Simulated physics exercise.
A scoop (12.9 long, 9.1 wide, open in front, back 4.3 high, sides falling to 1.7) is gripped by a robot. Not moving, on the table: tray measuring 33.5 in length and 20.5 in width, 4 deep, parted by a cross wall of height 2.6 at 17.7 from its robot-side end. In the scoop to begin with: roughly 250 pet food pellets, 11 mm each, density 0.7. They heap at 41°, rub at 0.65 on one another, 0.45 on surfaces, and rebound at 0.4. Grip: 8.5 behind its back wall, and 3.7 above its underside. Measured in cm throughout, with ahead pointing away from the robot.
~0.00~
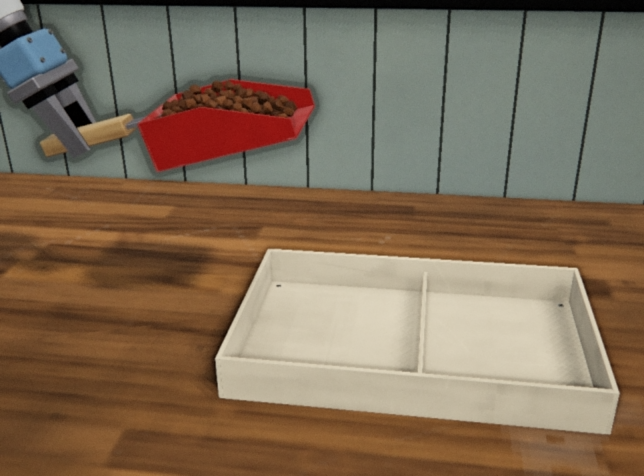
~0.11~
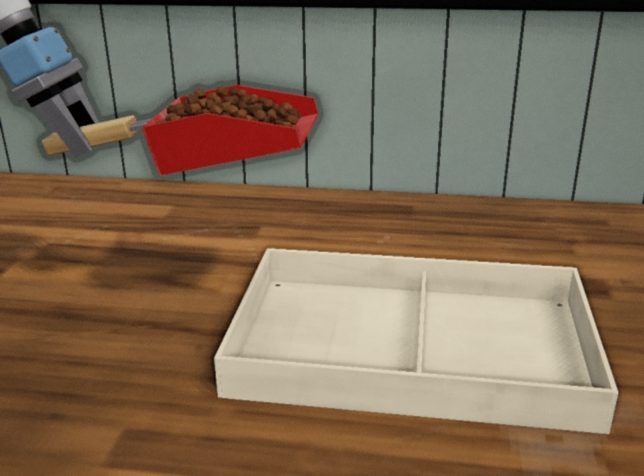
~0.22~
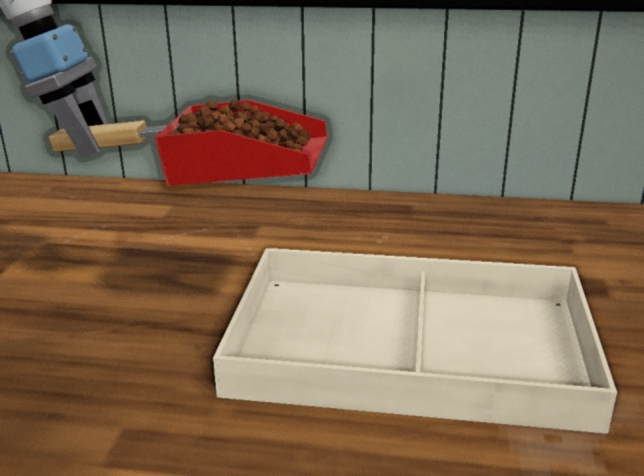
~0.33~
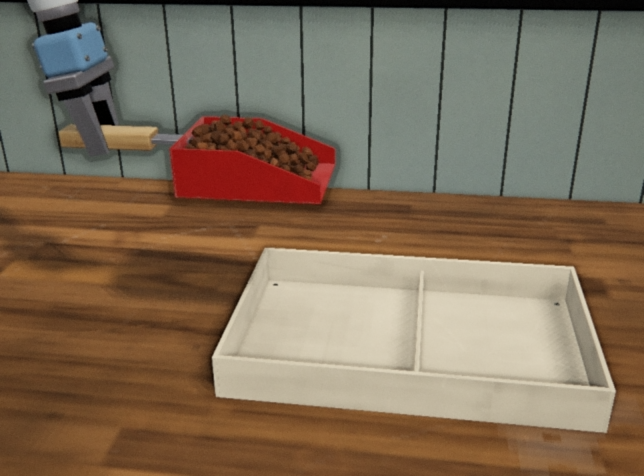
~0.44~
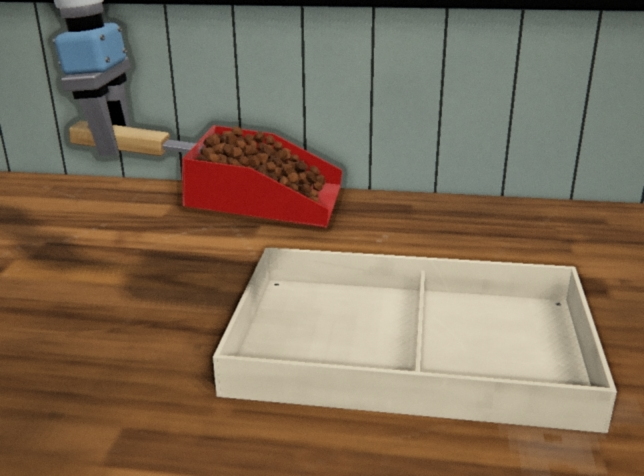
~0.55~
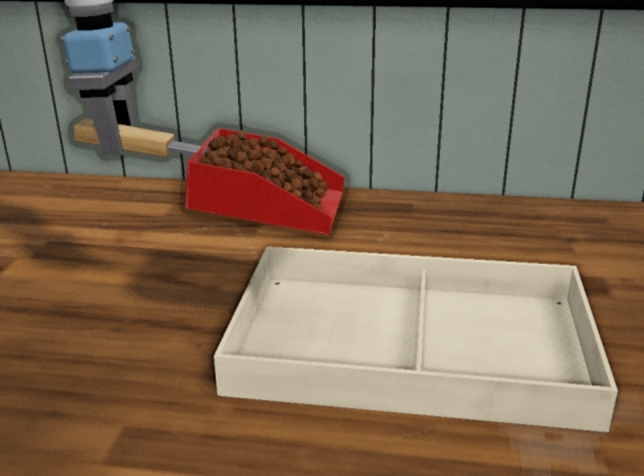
A red scoop heaped with brown pellets, gripped by a robot arm, moved slightly right and down while its open front tilted from raised to lowered, behind a still, white divided tray on a wooden table.
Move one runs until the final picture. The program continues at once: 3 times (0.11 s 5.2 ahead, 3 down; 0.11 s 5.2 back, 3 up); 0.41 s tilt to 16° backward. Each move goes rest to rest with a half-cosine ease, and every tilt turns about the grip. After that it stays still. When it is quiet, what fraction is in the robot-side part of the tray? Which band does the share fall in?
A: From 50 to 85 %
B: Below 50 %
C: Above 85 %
B, below 50 %.
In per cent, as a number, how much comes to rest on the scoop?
Around 25 in a hundred.
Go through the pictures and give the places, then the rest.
The first picture shows the scoop floor at (226, 137), tilted 16° backward; upper third of the load around (224, 105), from x 150 to 290, top at y 85; 250 on the scoop.
The second picture shows the scoop floor at (229, 143), tilted 14° backward; upper third of the load around (222, 111), from x 155 to 295, top at y 90.
The third picture shows the scoop floor at (238, 158), tilted 8° backward; upper third of the load around (226, 126), from x 170 to 305, top at y 105.
The fourth picture shows the scoop floor at (246, 176), level; upper third of the load around (228, 144), from x 180 to 315, top at y 120.
The fifth picture shows the scoop floor at (254, 190), tilted 6° forward; upper third of the load around (233, 156), from x 195 to 320, top at y 130.
The sixth picture shows the scoop floor at (256, 194), tilted 8° forward; upper third of the load around (236, 161), from x 195 to 325, top at y 135; 250 on the scoop.
After 0.98 s, tilted 8° forward, highest piece 17 above the table; 87 on the scoop, 85 in the far-side part, 33 in the robot-side part, 45 in flight or on a rim.
After 1.41 s, tilted 3° backward, highest piece 20 above the table; 109 in the far-side part, 81 in the robot-side part, 60 on the scoop.
After 1.82 s, tilted 16° backward, highest piece 25 above the table; 109 in the far-side part, 82 in the robot-side part, 59 on the scoop.
After 2.87 s, tilted 16° backward, highest piece 25 above the table; 109 in the far-side part, 82 in the robot-side part, 59 on the scoop.
In the end, 109 in the far-side part, 82 in the robot-side part, 59 on the scoop. That is 33 % in the robot-side part of the tray.
